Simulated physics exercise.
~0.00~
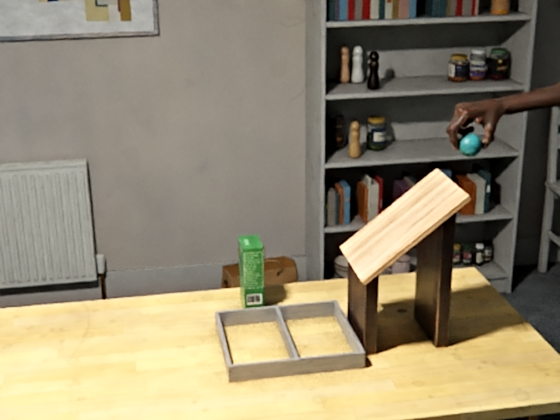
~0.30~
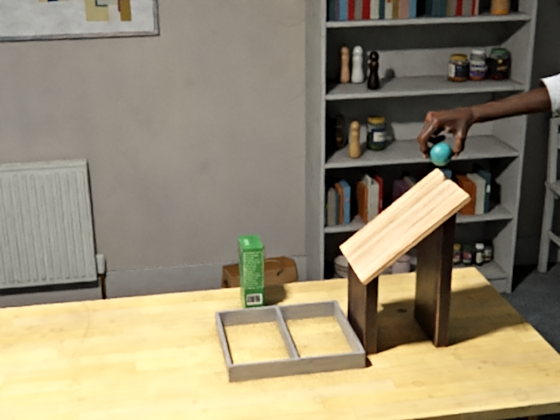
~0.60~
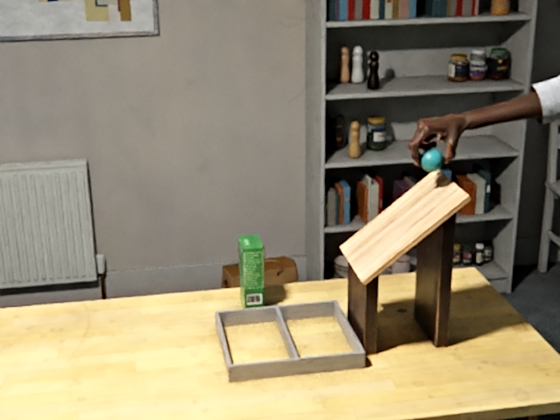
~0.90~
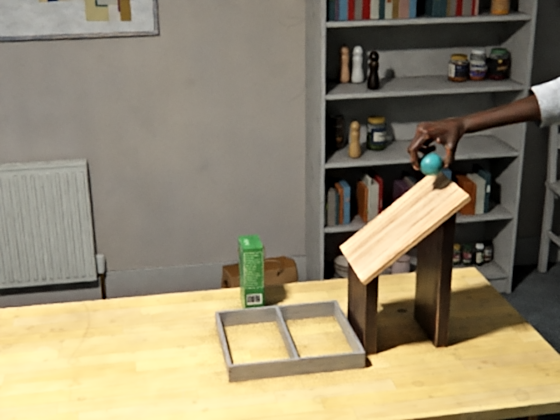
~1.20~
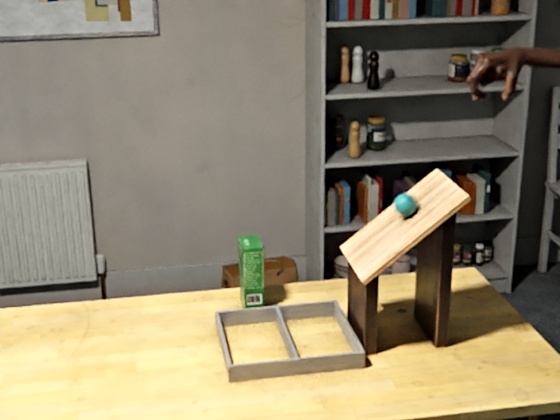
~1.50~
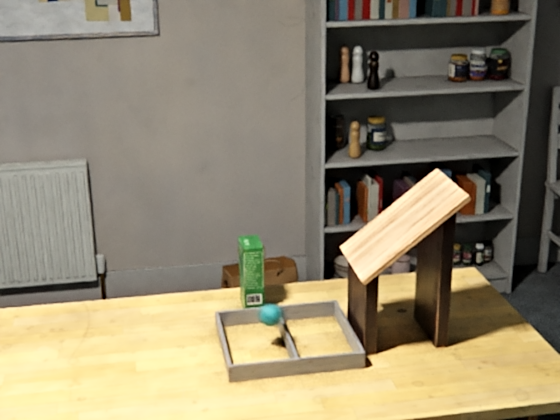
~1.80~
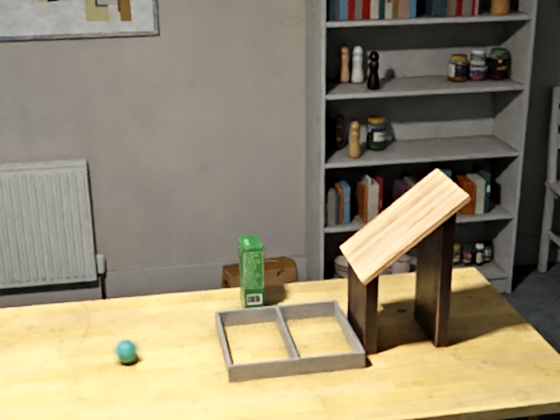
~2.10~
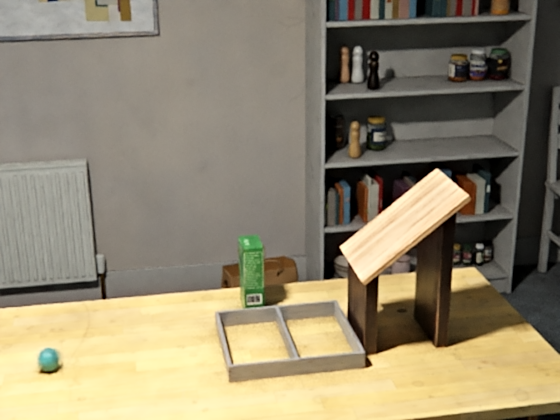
A turquoise ball is held in a hand above a slanted wooden board, which stands on a table beside a grey tray with two bays and a green carton. The hand lowers the ball leftward to the top of the board and holds it there briefly. Then the hand lets go and draws back, and the ball rolls down the slope to the left. It leaves the board and passes over the tray, clearing both bays. It carries on leftward across the tabletop, ending outside the tray near the table's left side, while the carton stays standing in place.
